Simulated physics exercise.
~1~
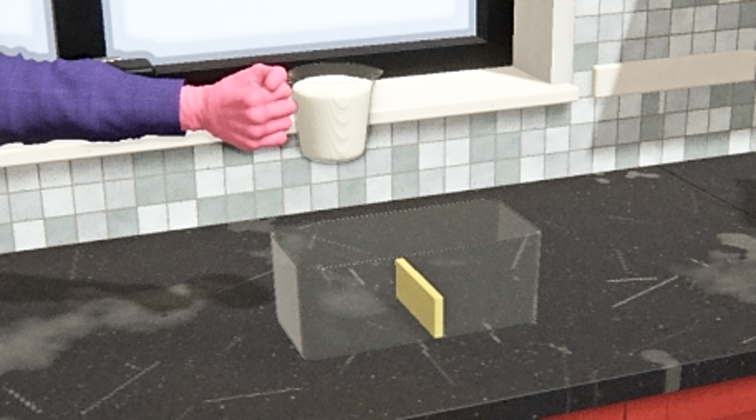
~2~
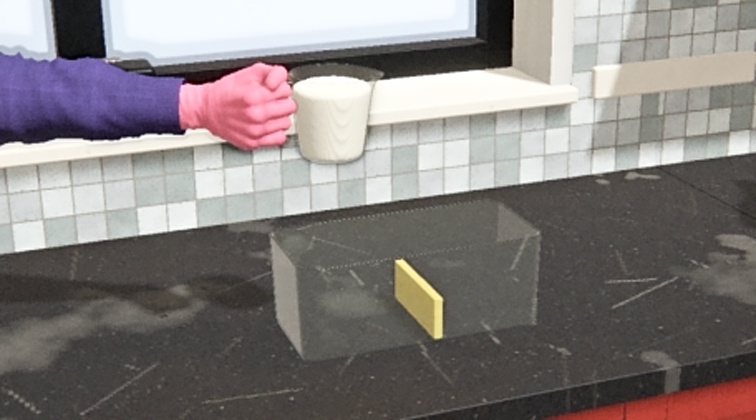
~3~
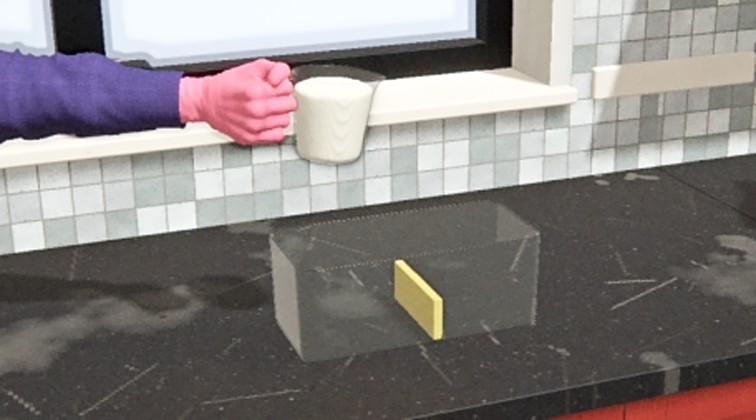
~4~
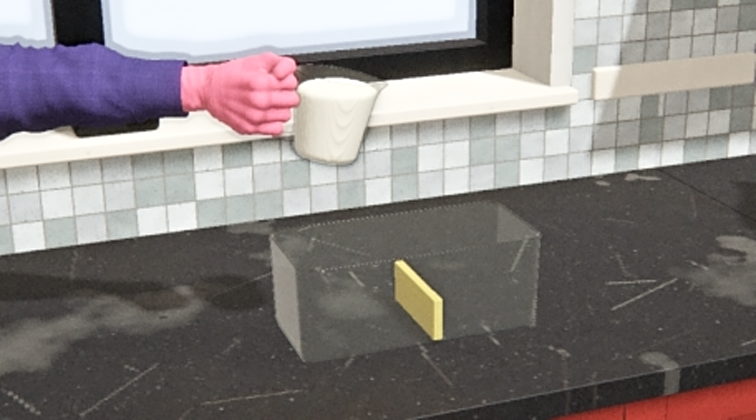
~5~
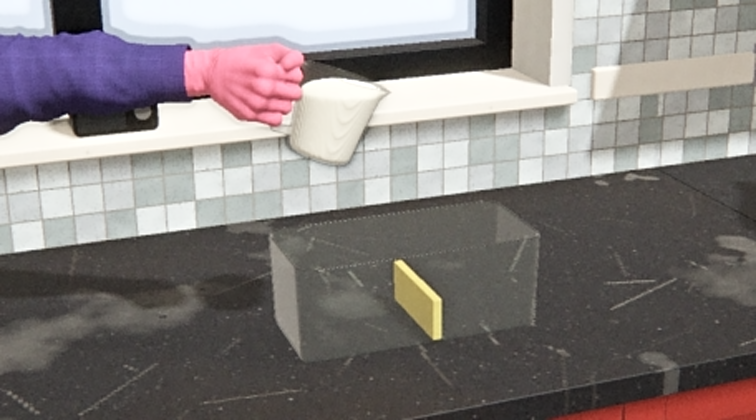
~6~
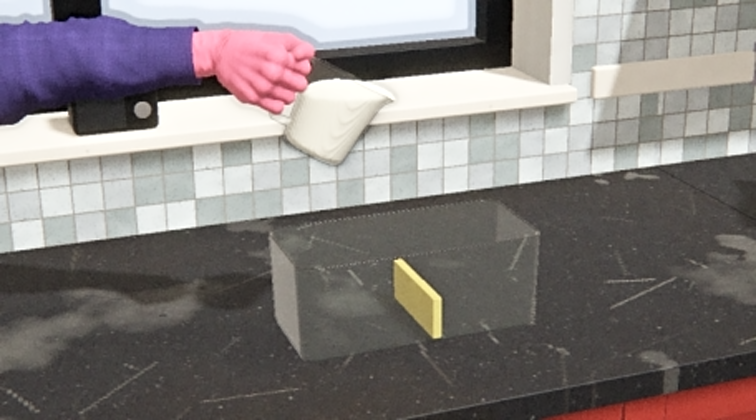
At the start, a pink hand with a purple sleeve holds a clear jug of white milk upright above a transparent basin with a low yellow wall inside. The hand barely tilts the jug at first, then tips it steadily further to the right, until the milk reaches the jug's right rim.
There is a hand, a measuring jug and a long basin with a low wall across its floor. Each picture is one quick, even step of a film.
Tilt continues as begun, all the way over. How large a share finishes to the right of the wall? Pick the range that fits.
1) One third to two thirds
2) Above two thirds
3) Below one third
2.
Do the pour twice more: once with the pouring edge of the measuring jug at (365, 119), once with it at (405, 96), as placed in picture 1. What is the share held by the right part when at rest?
Try one: 20 %; try two: 95 %.
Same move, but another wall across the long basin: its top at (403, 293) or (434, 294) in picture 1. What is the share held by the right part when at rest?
That'd be about 95 percent for the first and about 60 percent for the other.
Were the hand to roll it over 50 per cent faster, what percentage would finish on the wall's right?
Estimate: Around 75 %.
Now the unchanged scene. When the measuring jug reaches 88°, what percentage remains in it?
Around 55 percent remains.
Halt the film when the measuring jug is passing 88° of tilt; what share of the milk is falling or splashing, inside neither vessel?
Near 30 parts in a hundred.
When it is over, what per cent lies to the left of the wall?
Share approx. 20 %.
A moment on, the measuring jug is tipped on its side and 53 per cent is still to pour, 0 is left of the wall and 17 right of it.
Next, the measuring jug is tipped right over and 9 per cent is still to pour, 6 is left of the wall and 68 right of it.
Then the measuring jug is tipped right over and 0 per cent is still to pour, 17 is left of the wall and 80 right of it.
Later the measuring jug is tipped right over and 0 per cent is still to pour, 18 is left of the wall and 81 right of it.
In the end 18 per cent lies left of the wall, 81 right of it and 1 outside.
